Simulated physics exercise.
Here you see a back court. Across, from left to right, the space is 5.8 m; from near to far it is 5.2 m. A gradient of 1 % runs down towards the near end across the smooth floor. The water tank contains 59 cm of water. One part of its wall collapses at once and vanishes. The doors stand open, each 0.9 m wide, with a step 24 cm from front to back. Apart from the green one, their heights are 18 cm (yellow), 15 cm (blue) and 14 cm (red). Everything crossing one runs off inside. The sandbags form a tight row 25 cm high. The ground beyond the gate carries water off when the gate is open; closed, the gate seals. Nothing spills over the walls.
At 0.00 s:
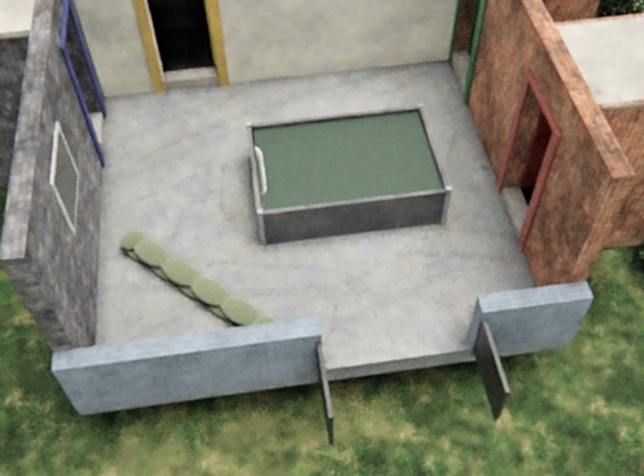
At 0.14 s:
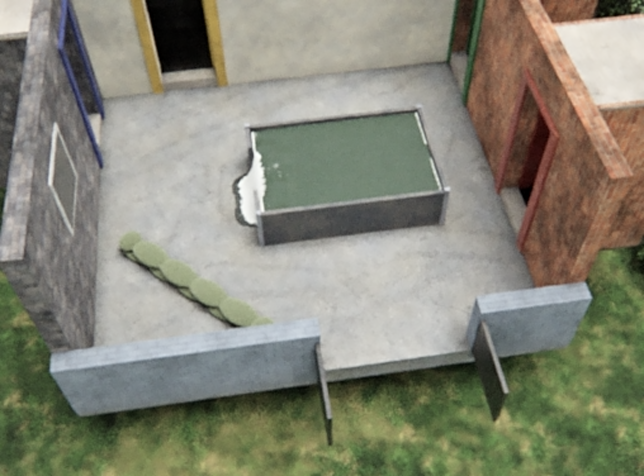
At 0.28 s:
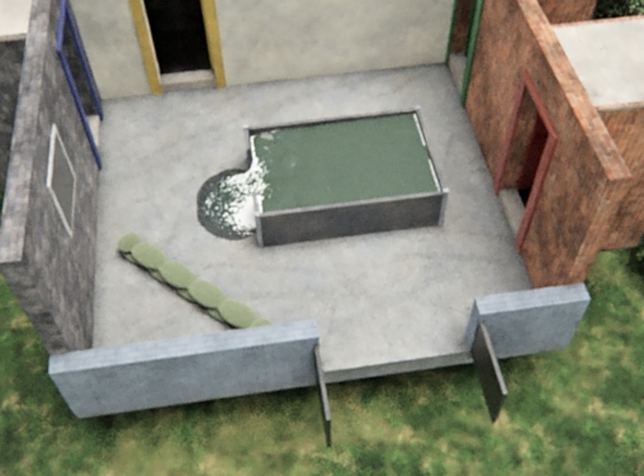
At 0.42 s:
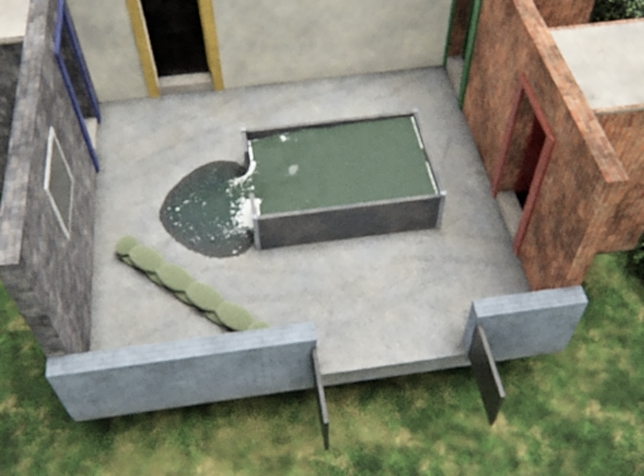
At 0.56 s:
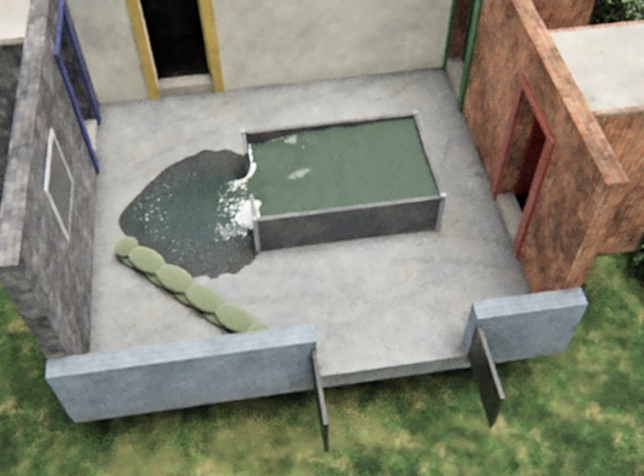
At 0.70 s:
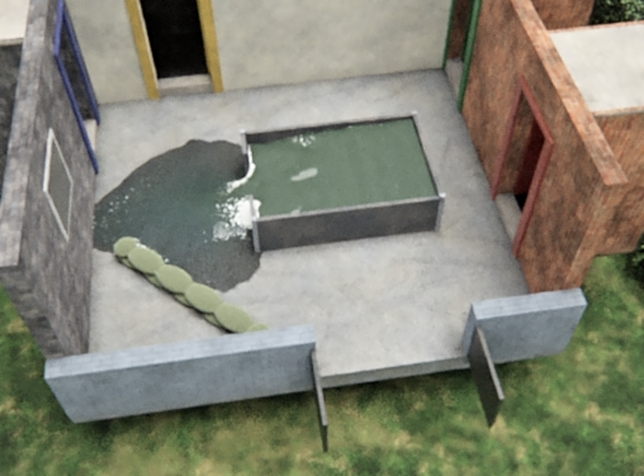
In a walled back court, water burst from the left end of a raised rectangular tank and spread leftward across the grey floor in a widening dark pool, reaching a slanting row of green sandbag-like shapes.
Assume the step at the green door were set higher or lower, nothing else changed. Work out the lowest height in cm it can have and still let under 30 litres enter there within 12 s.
The lowest such height is roughly 8 cm.
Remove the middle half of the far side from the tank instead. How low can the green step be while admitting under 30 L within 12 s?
A height of around 26 cm.
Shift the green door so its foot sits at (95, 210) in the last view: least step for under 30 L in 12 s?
It needs roughly 25 cm.
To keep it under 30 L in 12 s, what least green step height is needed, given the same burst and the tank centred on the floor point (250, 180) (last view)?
10.5 cm, give or take.
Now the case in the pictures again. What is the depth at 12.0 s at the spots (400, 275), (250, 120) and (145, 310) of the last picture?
Roughly 2, 4 and 7 cm, in turn.
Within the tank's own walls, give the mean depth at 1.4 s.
It averages roughly 45 centimetres.
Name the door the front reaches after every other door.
It's the red door.
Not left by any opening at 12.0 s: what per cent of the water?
Some 88 %.
After 1.4 s water covers 20 % of the floor, deepest (33 cm) near (95, 230); it has not reached the green door.
After 3.0 s water covers 45 % of the floor, deepest (30 cm) near (99, 117); it has not reached the green door.
After 12.0 s water covers 95 % of the floor, deepest (14 cm) near (192, 376); 8 cm at the green door, 0 litres in over its 24 cm step.
At the green door as built, the water arrived by 4.8 s and peaked near 13 cm at 6.4 s.
With a step of 7 cm, 42 litres would have come in within the 12 s; with 9 cm, 15 litres. So under 30 litres takes about 8 cm.
